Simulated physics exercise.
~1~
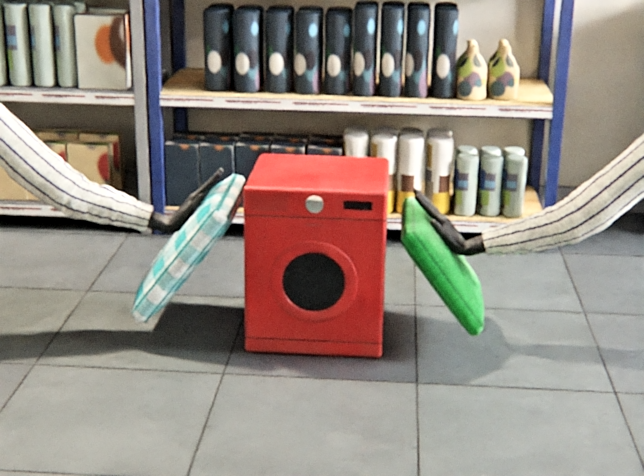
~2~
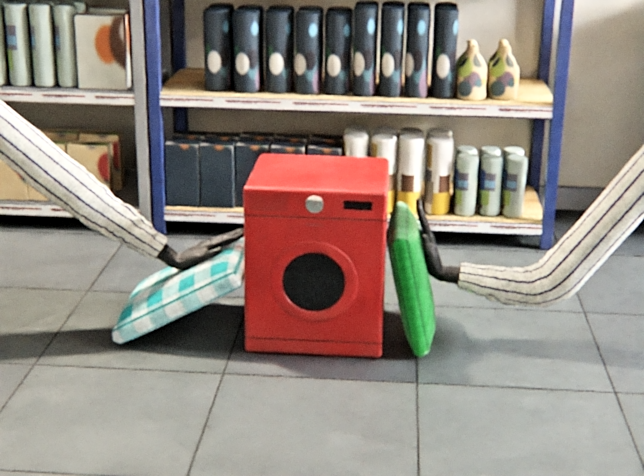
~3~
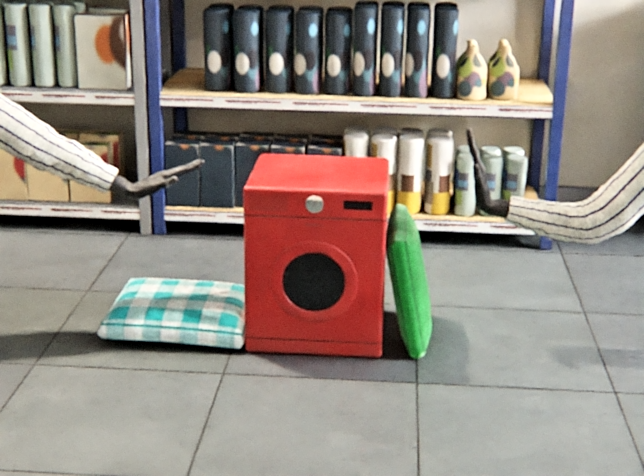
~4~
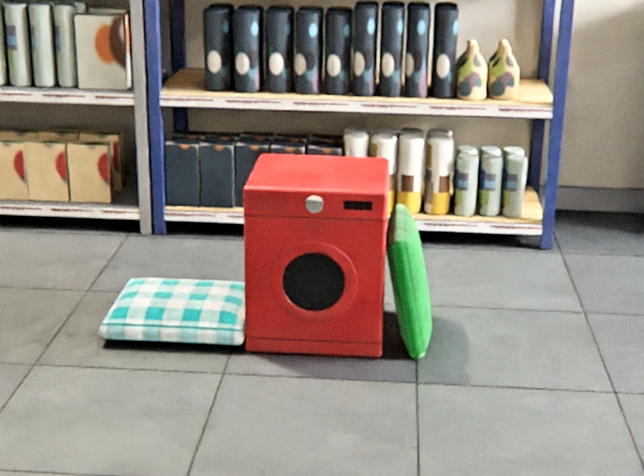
On a shop's grey tiled floor, two hands in striped sleeves leaned a turquoise checked cushion and a green one against opposite sides of a red machine, then drew away, leaving the left cushion lying flat while the right one stayed propped up.
